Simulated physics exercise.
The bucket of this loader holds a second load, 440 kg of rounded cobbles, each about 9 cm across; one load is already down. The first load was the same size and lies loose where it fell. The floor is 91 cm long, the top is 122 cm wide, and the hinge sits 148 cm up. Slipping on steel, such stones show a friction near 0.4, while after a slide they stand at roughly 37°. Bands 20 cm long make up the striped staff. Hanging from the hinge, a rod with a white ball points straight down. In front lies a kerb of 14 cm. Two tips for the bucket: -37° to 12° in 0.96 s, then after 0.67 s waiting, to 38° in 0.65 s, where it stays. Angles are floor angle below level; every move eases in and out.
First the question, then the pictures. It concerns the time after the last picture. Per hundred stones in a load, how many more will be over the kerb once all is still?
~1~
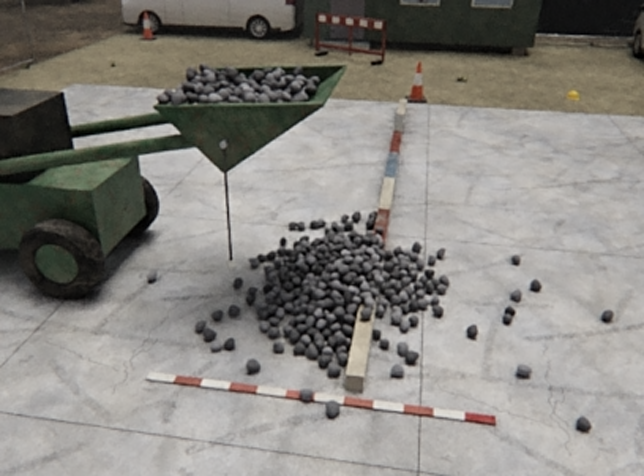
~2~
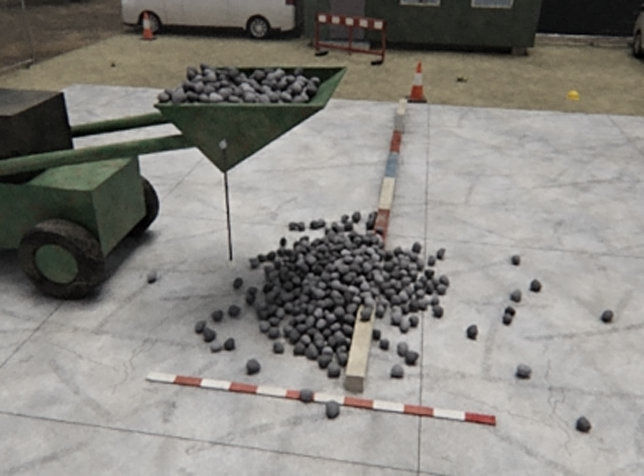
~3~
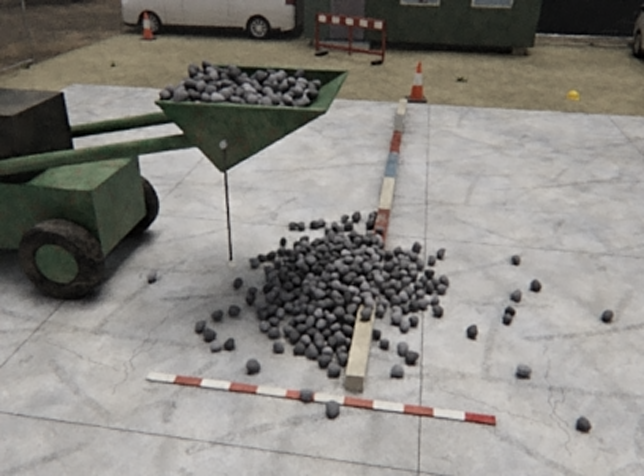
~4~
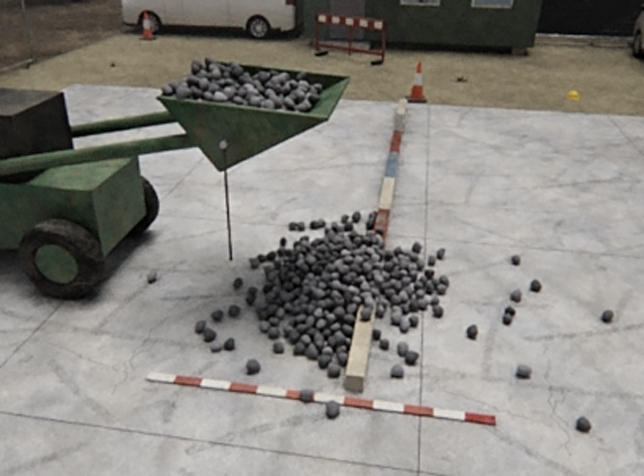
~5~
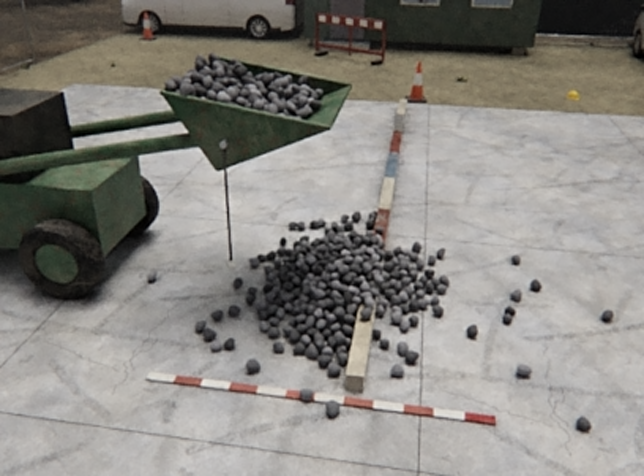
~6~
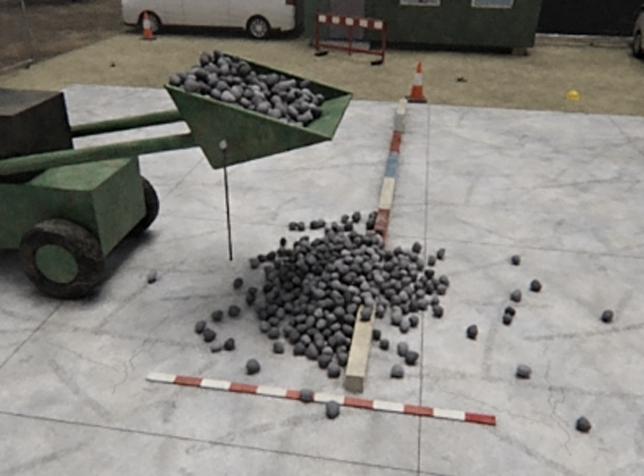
54.
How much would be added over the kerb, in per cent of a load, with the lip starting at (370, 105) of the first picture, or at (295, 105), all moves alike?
Roughly 95 and 20 percent, in that order.
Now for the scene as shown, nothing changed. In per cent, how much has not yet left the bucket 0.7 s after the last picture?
I'd say about 100 per cent.
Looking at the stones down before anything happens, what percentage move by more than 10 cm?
I'd say roughly 10 per cent of them.
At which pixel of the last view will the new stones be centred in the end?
Around (385, 274).
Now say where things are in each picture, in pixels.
The bucket is at -37°, its lip at (323, 105); the top of the load is at (244, 74). The earlier load is highest near (351, 257), 27 cm above ground level, 86 % on this side of the kerb, 14 % over the kerb, in the first frame.
Lip at (324, 107), floor tilted -36°, highest stones at (232, 74), in the second frame.
The bucket is at -33°, its lip at (326, 112); the top of the load is at (223, 73), in the third frame.
Lip at (328, 119), floor tilted -29°, highest stones at (218, 70), in the fourth frame.
The bucket is at -24°, its lip at (330, 128); the top of the load is at (214, 66), in the fifth frame.
Lip at (332, 139), floor tilted -19°, highest stones at (218, 62), in the sixth frame.
Then, 0.3 s after the last picture the floor is at 4°; in per cent of one load, 100 in the bucket, 86 on this side of the kerb, 14 over the kerb; the foremost stones are at (536, 317).
Then, 0.7 s after the last picture the floor is at 12°; in per cent of one load, 100 in the bucket, 86 on this side of the kerb, 14 over the kerb; the foremost stones are at (536, 317).
Then, 2.3 s after the last picture the floor is at 38°; in per cent of one load, 4 in the bucket, 148 on this side of the kerb, 48 over the kerb; the foremost stones are at (543, 302).
Then, 5.0 s after the last picture the floor is at 38°; in per cent of one load, 0 in the bucket, 132 on this side of the kerb, 68 over the kerb; the foremost stones are at (551, 309). Net gain over the kerb, 54.
